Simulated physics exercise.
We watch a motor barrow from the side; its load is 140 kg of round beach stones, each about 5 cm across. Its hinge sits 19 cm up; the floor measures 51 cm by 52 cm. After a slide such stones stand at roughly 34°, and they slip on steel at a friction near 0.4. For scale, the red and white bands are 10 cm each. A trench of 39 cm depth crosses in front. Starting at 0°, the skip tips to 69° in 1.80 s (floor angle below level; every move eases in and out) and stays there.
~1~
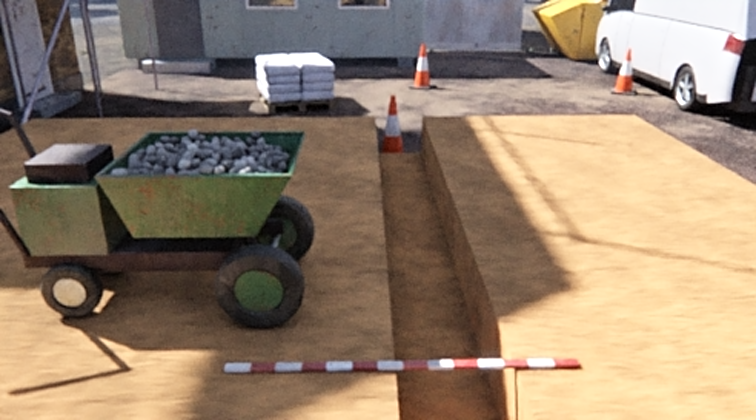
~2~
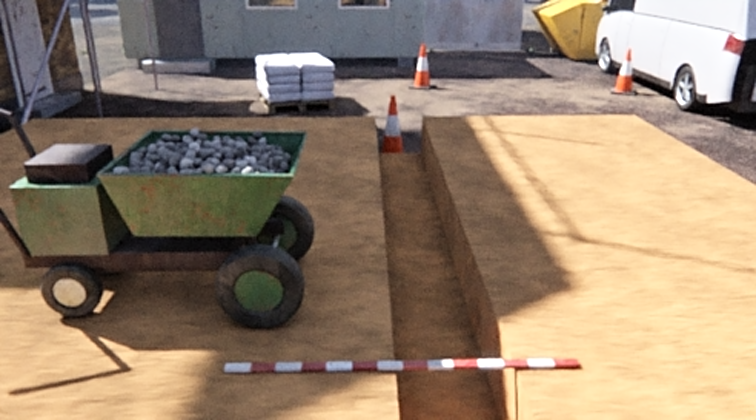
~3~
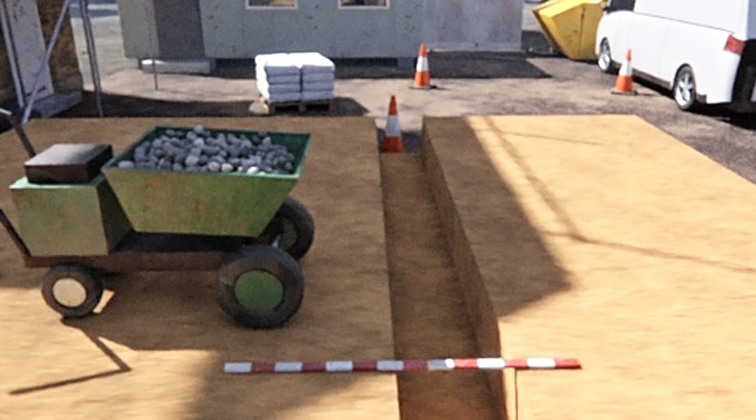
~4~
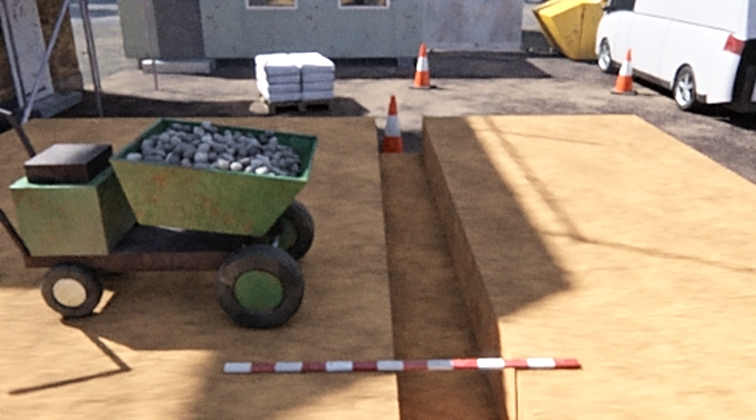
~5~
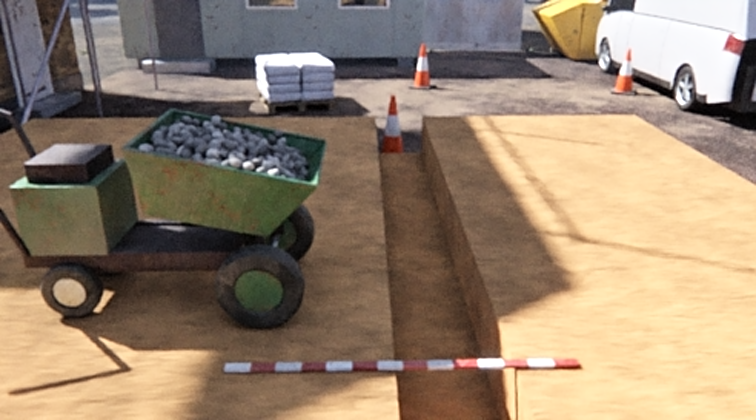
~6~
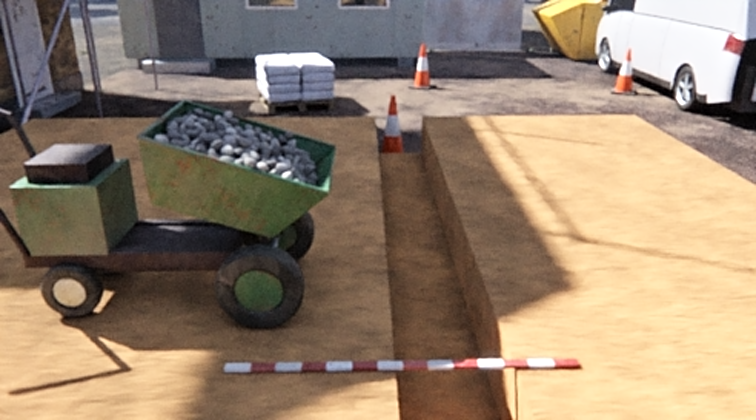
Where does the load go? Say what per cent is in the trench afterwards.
Close to 100 in a hundred.
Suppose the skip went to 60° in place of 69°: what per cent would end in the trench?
In that case some 70 per cent.
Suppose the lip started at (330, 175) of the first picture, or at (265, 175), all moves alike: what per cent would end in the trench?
Near 100 per cent from the first place, 95 from the second.
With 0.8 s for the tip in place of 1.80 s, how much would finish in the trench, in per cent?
Then about 100 per cent.
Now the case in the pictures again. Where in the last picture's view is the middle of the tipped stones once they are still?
Around (432, 344).
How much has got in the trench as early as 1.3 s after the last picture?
Some 45 per cent.
Then, 0.8 s after the last picture the floor is at 58°, 96 % in the skip, 1 % short of the trench, 3 % in the trench; the foremost stones are at (414, 245).
Then, 1.3 s after the last picture the floor is at 69°, 54 % in the skip, 46 % in the trench; the foremost stones are at (476, 340).
Then, 1.6 s after the last picture the floor is at 69°, 34 % in the skip, 66 % in the trench; the foremost stones are at (483, 351).
Then, 3.6 s after the last picture the floor is at 69°, 0 % in the skip, 100 % in the trench; the foremost stones are at (485, 358).
